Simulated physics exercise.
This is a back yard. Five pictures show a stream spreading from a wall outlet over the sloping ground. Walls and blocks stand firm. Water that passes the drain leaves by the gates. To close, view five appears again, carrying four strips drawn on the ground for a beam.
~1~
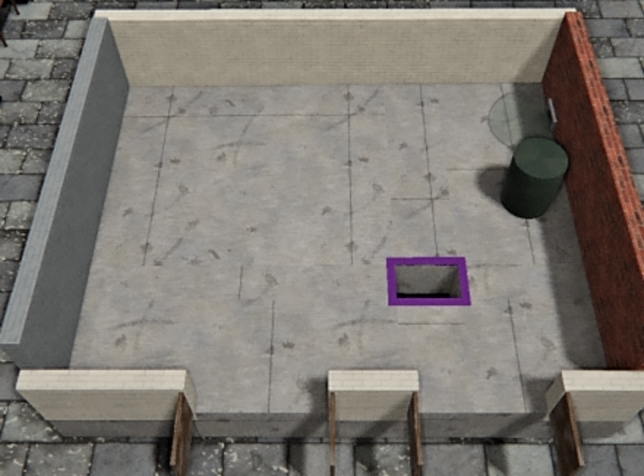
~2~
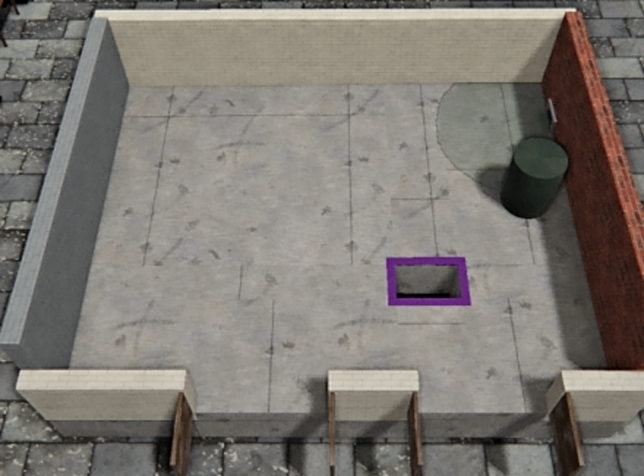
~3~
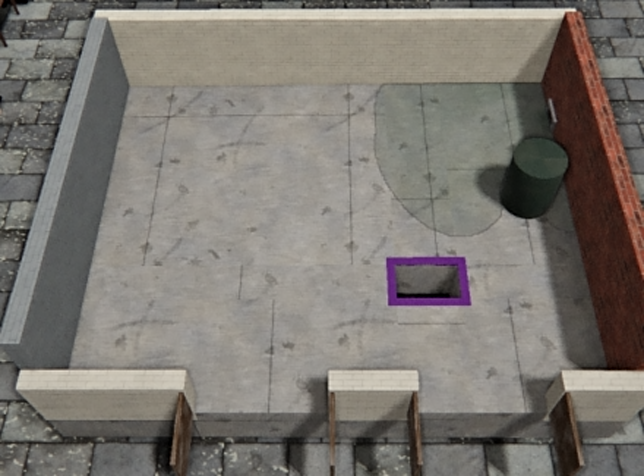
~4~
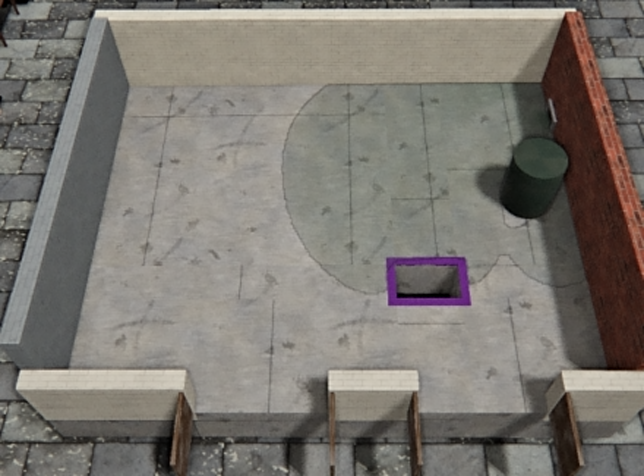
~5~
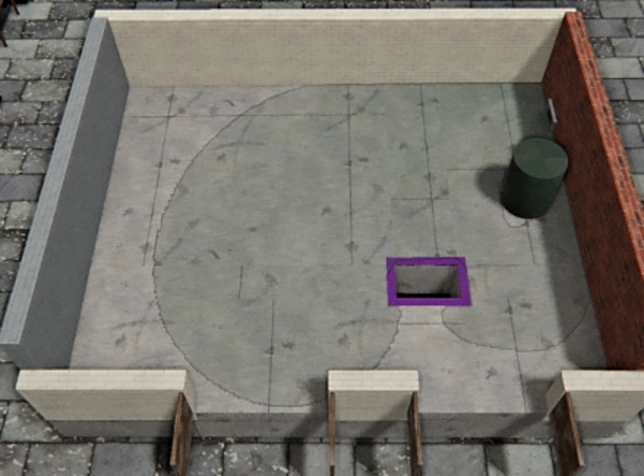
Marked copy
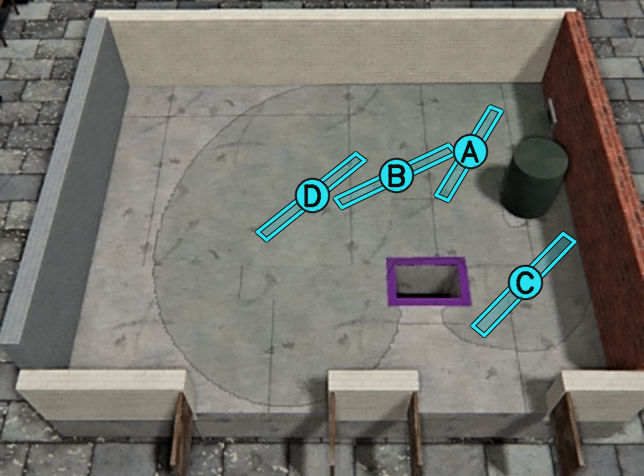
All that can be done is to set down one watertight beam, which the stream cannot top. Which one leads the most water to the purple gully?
A beats the others.
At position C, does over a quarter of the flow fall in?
No.
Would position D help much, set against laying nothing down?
No.
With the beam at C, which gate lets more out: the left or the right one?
More leaves on the left.
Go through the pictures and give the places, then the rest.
In the first frame, outfall at (552, 116); purple gully at (428, 281); open gate at (263, 395); open gate at (478, 395); 3 % of the ground under water, visible out to (498, 104); purple gully still dry.
In the second frame, 9 % of the ground under water, visible out to (445, 142); purple gully still dry.
In the third frame, 19 % of the ground under water, visible out to (391, 181); purple gully still dry.
In the fourth frame, 36 % of the ground under water, visible out to (325, 262); purple gully taking water.
In the fifth frame, 62 % of the ground under water, visible out to (175, 327); purple gully taking water.
In cyan, A from (442, 197) to (495, 109); B from (338, 203) to (452, 149); C from (478, 330) to (568, 237); D from (262, 235) to (360, 157).
For position A, about 34 % of the stream goes into the purple gully, about 59 % out by the gates.
For position B, about 18 % of the stream goes into the purple gully, about 78 % out by the gates.
For position C, about 18 % of the stream goes into the purple gully, about 77 % out by the gates.
For position D, about 17 % of the stream goes into the purple gully, about 78 % out by the gates.
